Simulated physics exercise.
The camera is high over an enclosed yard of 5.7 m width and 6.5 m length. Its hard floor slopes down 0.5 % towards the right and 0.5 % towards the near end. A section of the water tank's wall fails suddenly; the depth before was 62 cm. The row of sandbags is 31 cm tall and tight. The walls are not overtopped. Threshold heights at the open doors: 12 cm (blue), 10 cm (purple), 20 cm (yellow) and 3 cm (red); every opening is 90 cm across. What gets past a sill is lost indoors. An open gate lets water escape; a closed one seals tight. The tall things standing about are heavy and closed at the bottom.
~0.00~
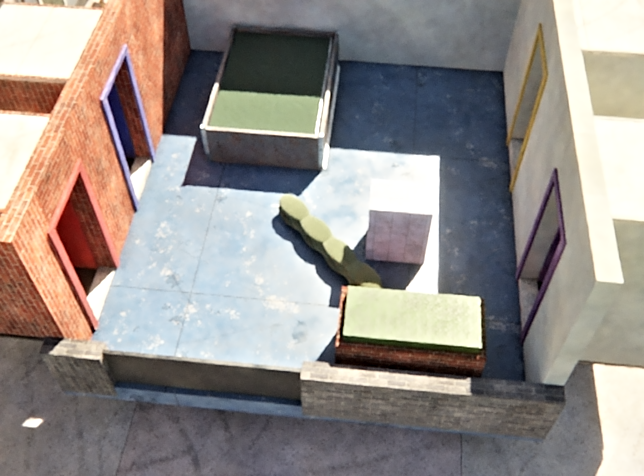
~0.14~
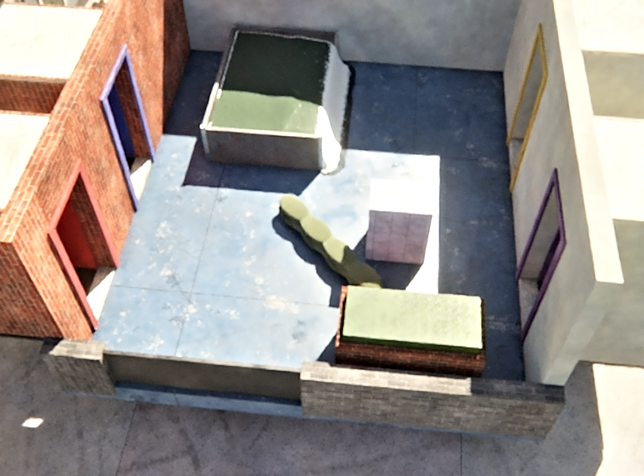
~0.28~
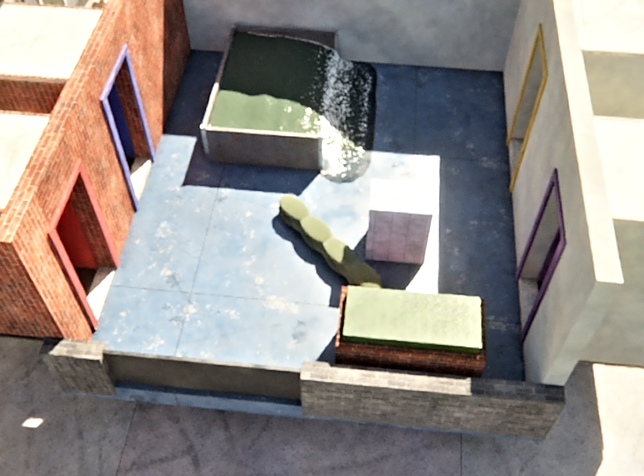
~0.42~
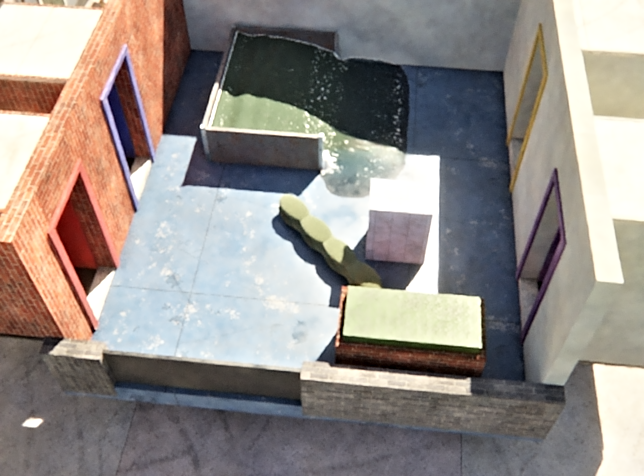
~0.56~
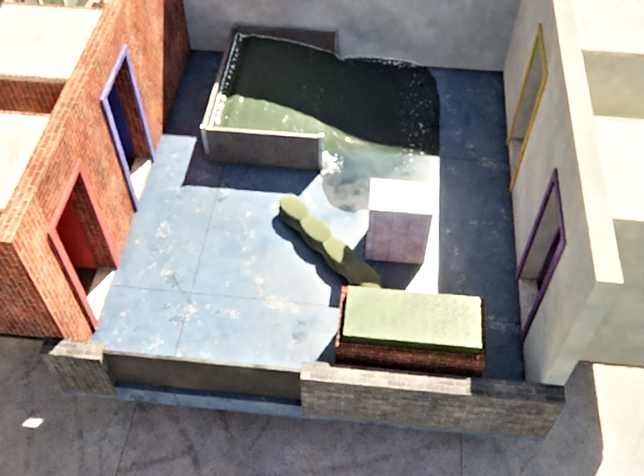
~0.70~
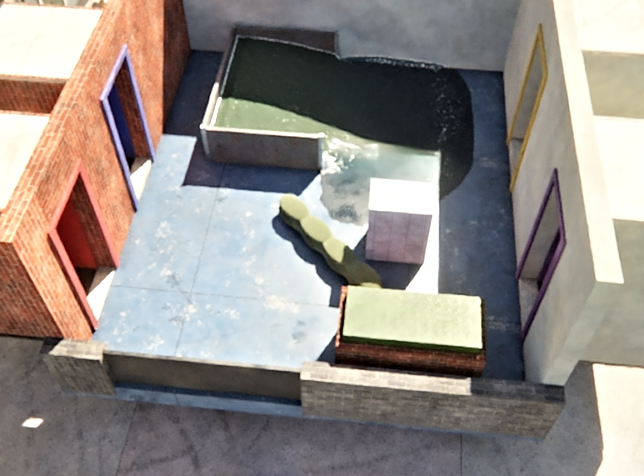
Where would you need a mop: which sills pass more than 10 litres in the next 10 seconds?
Door by door: At the blue door it does not reach the limit; at the purple door it passes the limit; at the yellow door it goes over the limit; at the red door it exceeds the limit.
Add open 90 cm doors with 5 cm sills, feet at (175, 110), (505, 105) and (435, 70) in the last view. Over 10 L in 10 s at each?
In that order: Under, above, above.
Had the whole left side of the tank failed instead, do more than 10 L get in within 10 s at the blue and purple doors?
Then: Blue past it, purple below.
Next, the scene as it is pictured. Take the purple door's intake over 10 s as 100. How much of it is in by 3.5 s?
Some 0 per cent by then.
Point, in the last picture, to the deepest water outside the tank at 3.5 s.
At about (490, 407).
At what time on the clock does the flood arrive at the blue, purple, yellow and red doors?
Arrival: Blue 6.0 s, purple 1.8 s, yellow 0.9 s, red 5.5 s.
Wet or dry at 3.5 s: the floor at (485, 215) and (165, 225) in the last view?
In that order: Under water, dry.
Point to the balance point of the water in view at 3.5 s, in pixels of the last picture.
Near (415, 157).
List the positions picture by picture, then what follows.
The water tank at (275, 81) is whole and still, 62 cm deep, in the first picture.
Water pours out at (328, 103) and has run 1.4 m, to (325, 173); typically 7 cm deep outside, 62 cm at the water tank's back, in the second picture.
The front is at (347, 178), 1.5 m from the gap at (328, 105); 1.8 m2 of floor is under water; 62 cm left at the back of the water tank, in the third picture.
The front is at (357, 193), 1.8 m from the gap at (328, 106); 3.6 m2 of floor is under water; 58 cm left at the back of the water tank, in the fourth picture.
The front is at a hidden place, 2.1 m from the gap at (328, 107); 5.3 m2 of floor is under water; 52 cm left at the back of the water tank, in the fifth picture.
The front is at (455, 181), 2.5 m from the gap at (328, 107); 7.2 m2 of floor is under water; 53 cm left at the back of the water tank, in the sixth picture.
After 1.4 s water covers 35 % of the floor and is deepest (44 cm) near (499, 86); blue door not reached, purple door not reached, yellow door 32 cm at the sill, 10 L in, red door not reached.
After 2.2 s water covers 40 % of the floor and is deepest (44 cm) near (499, 93); blue door not reached, purple door 8 cm at the sill, 0 L in, yellow door 35 cm at the sill, 60 L in, red door not reached.
After 3.5 s water covers 50 % of the floor and is deepest (30 cm) near (490, 407); blue door not reached, purple door 11 cm at the sill, 1 L in, yellow door 22 cm at the sill, 108 L in, red door not reached.
After 6.0 s water covers 90 % of the floor and is deepest (24 cm) near (519, 410); blue door not reached, purple door 22 cm at the sill, 52 L in, yellow door 9 cm at the sill, 111 L in, red door 6 cm at the sill, 1 L in.
After 10.0 s water covers 95 % of the floor and is deepest (14 cm) near (490, 407); blue door 7 cm at the sill, 0 L in, purple door 13 cm at the sill, 119 L in, yellow door 9 cm at the sill, 111 L in, red door 7 cm at the sill, 52 L in.
